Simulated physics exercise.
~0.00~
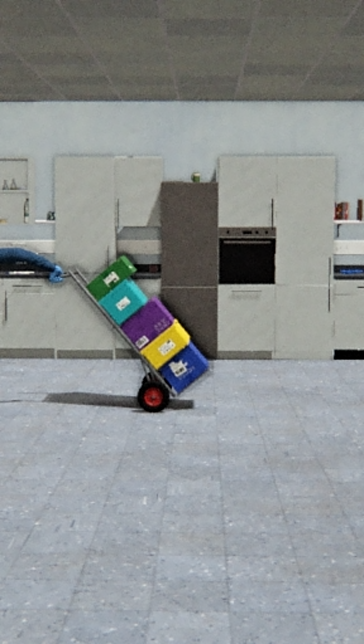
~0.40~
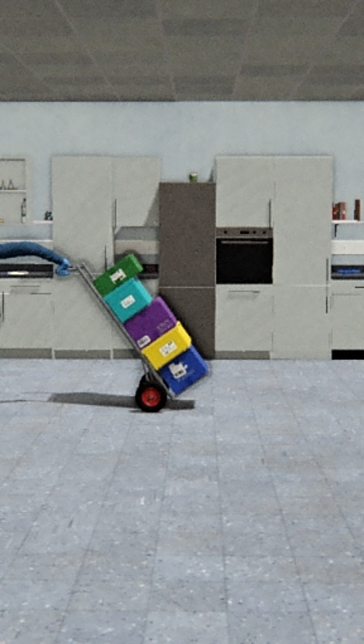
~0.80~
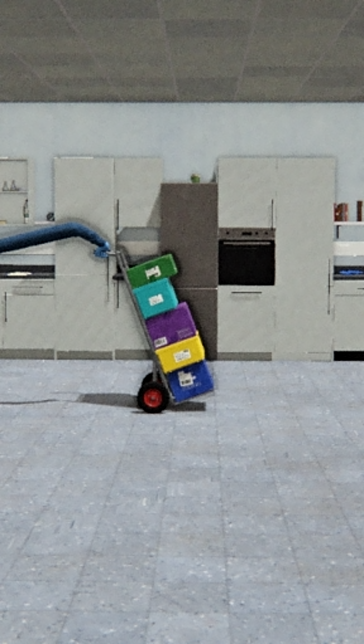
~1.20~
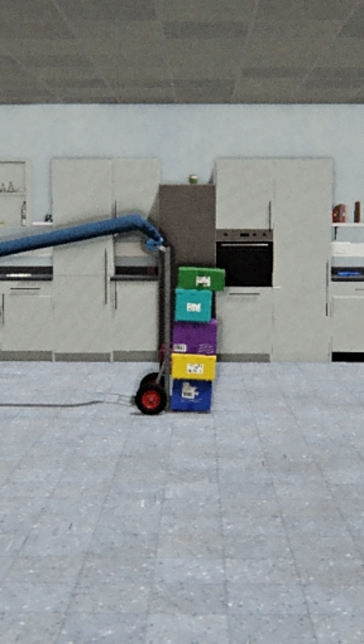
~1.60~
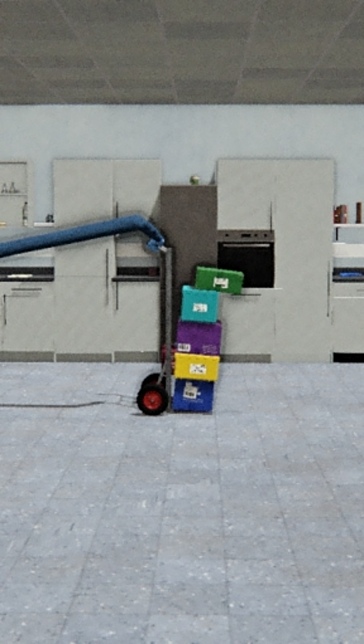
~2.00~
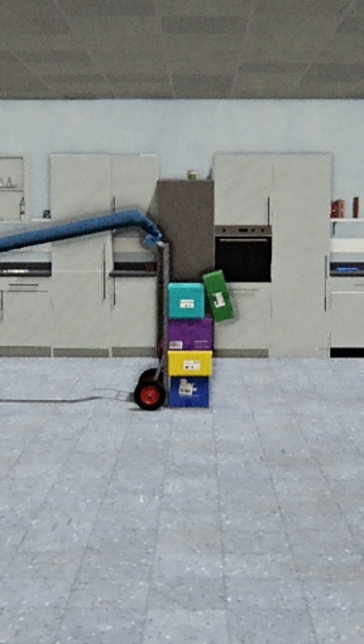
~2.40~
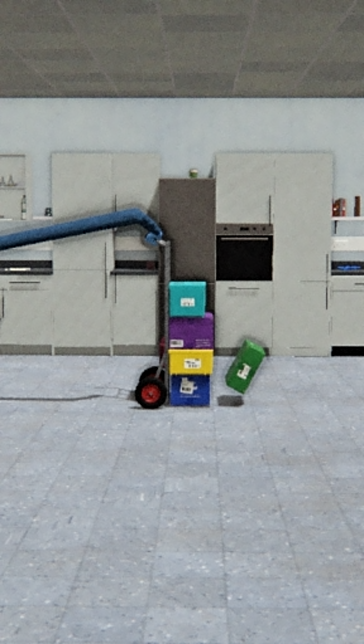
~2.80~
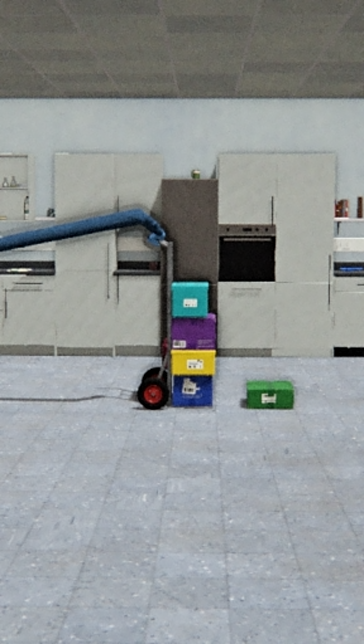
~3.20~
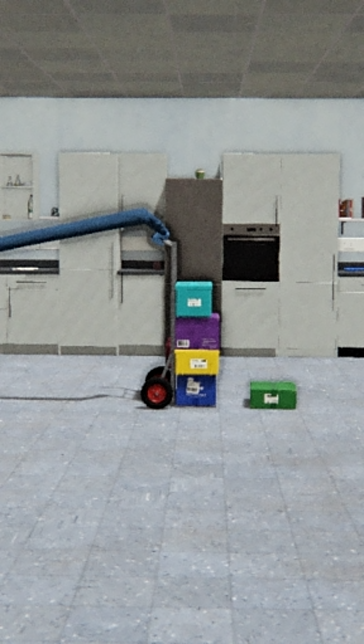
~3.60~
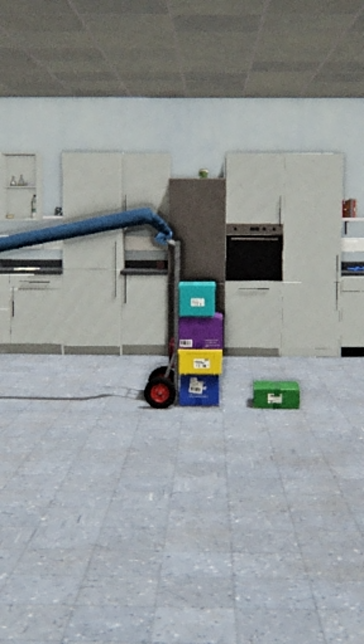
Blue arm tipping a hand truck of five coloured boxes upright, the top green one toppling off right onto the floor.
